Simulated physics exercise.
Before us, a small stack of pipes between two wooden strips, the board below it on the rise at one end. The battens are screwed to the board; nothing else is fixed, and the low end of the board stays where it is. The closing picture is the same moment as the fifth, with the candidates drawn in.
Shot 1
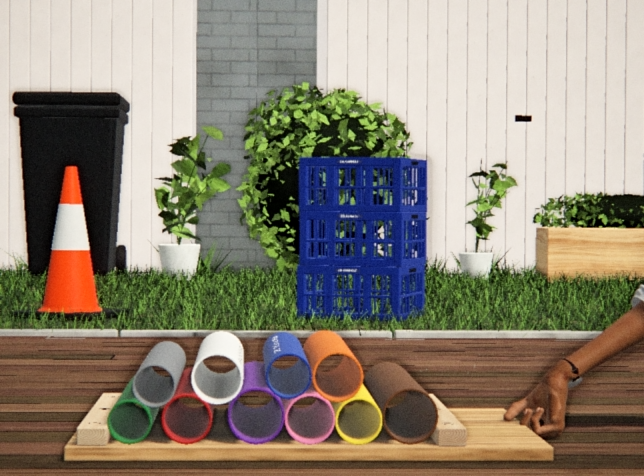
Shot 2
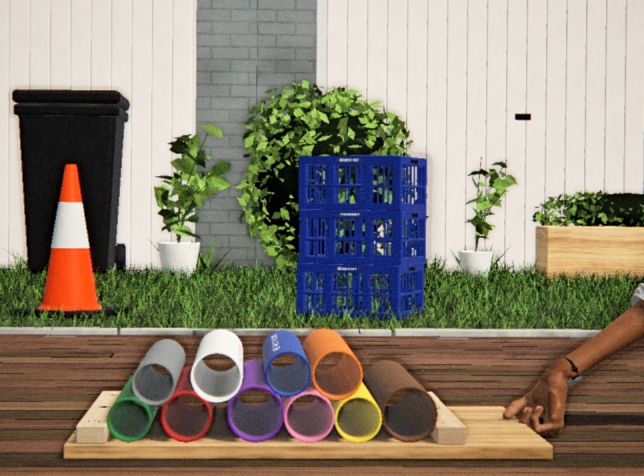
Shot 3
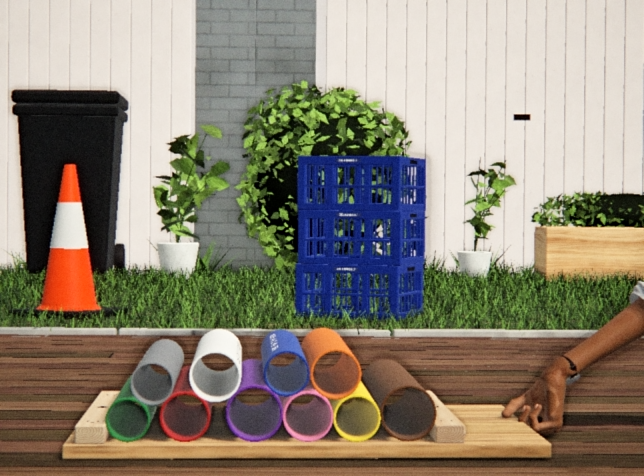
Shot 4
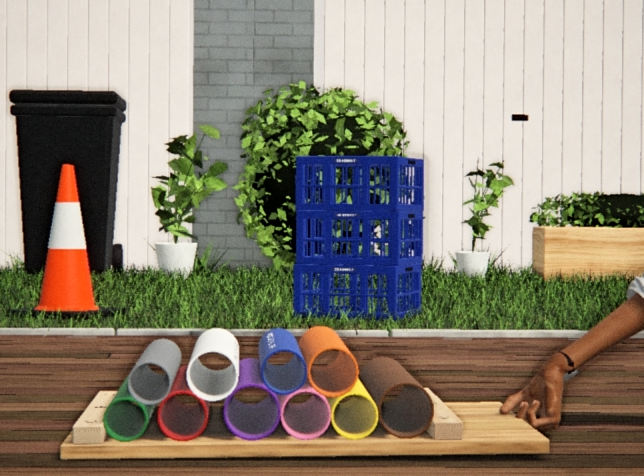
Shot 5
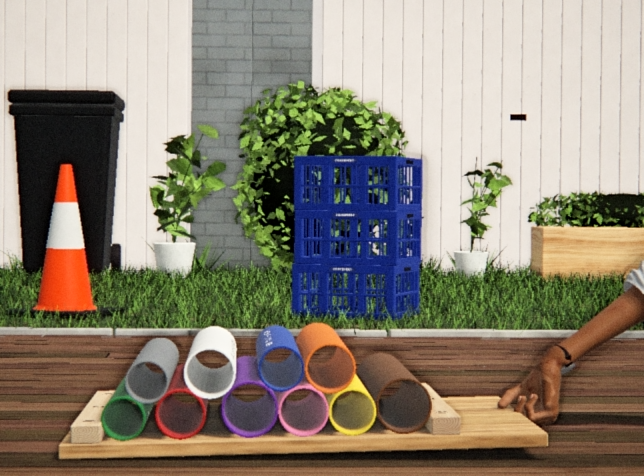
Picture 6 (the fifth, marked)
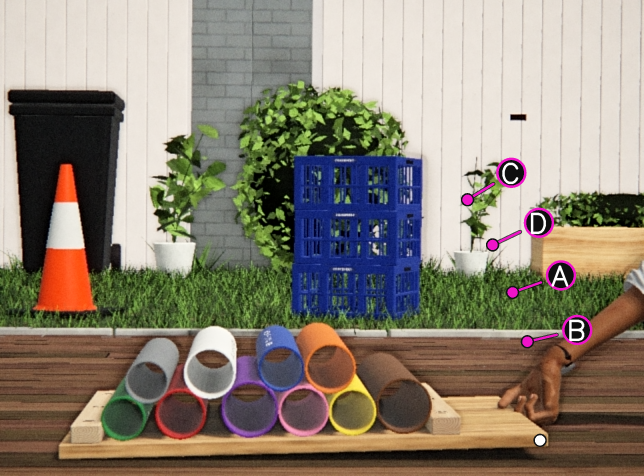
A hand at the right slightly raises one end of a board holding stacked colourful pipes.
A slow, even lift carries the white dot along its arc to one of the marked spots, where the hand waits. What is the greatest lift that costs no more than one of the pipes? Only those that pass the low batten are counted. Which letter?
The last mark within the limit is A.
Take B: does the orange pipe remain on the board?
The orange pipe: Yes.
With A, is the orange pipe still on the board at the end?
Yes, with A.
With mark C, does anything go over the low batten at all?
At C: Yes.
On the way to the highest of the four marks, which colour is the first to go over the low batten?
The grey one.
On the marked copy, A at (513, 293); B at (528, 342); C at (468, 200); D at (493, 245); the white dot at (540, 441).
Following A. Soon after the start, board at 14°.
Later, board at 20°.
In the end, board at 20°, none over the low batten.
As for the rest, B none over the low batten; C two over the low batten (grey, white); D two over the low batten (grey, white).
